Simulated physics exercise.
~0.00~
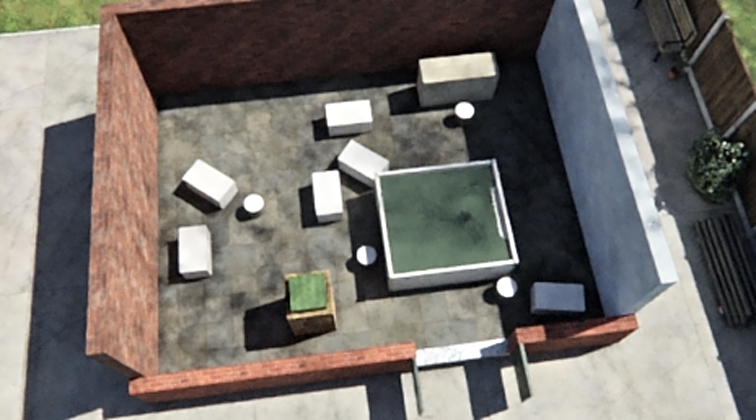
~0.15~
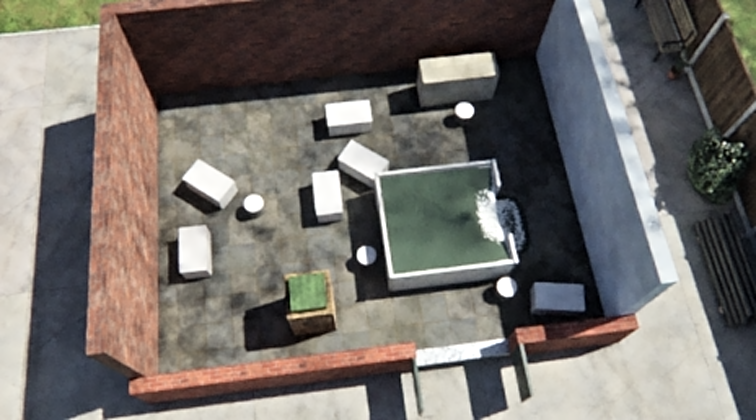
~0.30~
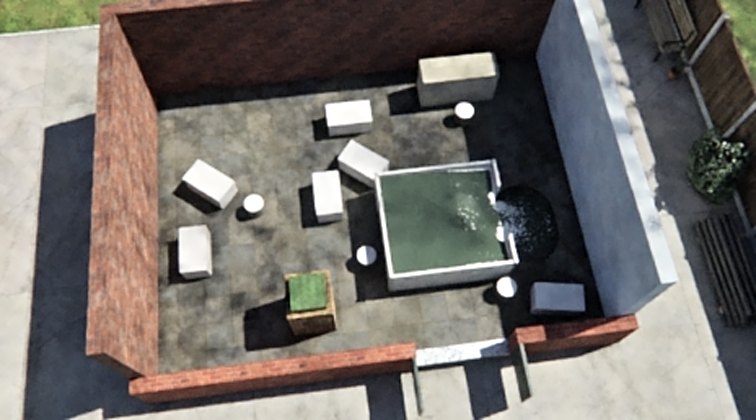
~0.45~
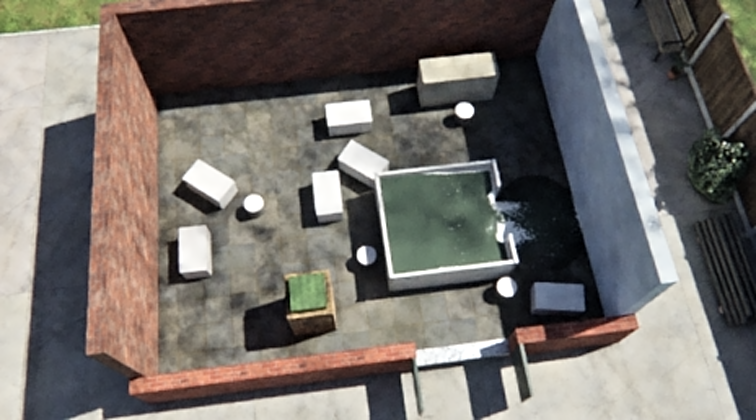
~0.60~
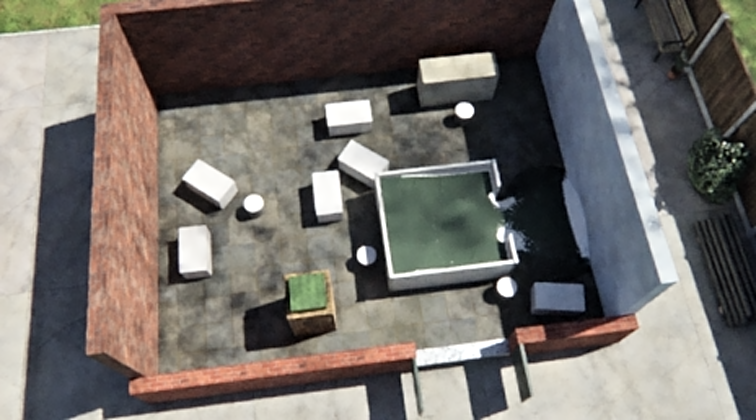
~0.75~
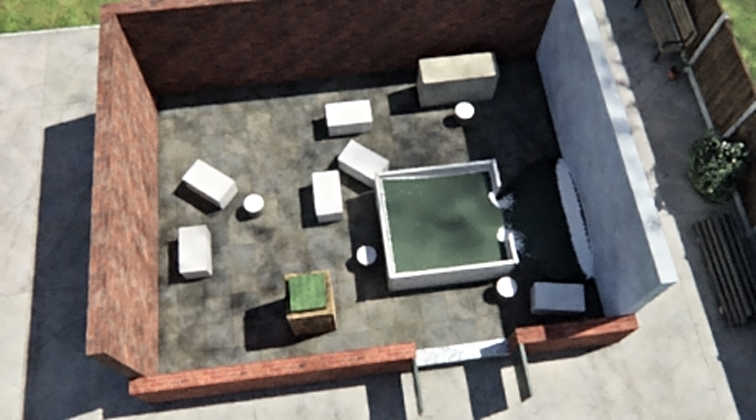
In a walled yard seen from above, a section of the right side of a raised tank of green water opens, and water gushes out, spreading across the dark paving to the right-hand wall while the scattered pale blocks stay still.
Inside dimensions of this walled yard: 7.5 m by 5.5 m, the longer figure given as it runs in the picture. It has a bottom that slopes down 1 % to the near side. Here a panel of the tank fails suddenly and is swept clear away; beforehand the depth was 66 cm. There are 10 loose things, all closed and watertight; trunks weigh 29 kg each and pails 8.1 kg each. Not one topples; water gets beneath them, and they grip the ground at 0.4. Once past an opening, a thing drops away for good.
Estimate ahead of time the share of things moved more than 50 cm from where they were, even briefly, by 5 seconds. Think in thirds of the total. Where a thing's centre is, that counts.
My answer: Less than a third of the total.
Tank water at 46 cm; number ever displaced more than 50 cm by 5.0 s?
The answer would then be 2.
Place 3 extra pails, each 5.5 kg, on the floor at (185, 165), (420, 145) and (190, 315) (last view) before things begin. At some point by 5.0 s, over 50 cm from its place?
Order as listed: Inside half a metre / inside half a metre / inside half a metre.
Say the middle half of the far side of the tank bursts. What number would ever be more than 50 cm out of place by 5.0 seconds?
So the tally would be 3.
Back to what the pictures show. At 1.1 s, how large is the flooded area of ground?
Near 7.0 m2 in all.
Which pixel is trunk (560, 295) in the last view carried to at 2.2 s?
It ends up close to (526, 303).
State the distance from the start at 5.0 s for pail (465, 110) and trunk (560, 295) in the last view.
Shifts in order: 40 cm; 350 cm.
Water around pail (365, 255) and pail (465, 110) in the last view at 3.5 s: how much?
Some 0 cm at the first, some 5 cm at the second.
After 1.1 s 0 of 10 are over 50 cm from their spots; 0 afloat.
After 2.2 s 1 of 10 are over 50 cm from their spots; 0 afloat.
After 3.5 s 2 of 10 are over 50 cm from their spots; 0 afloat.
After 5.0 s 2 of 10 are over 50 cm from their spots, and 2 have been at some point; 1 afloat.
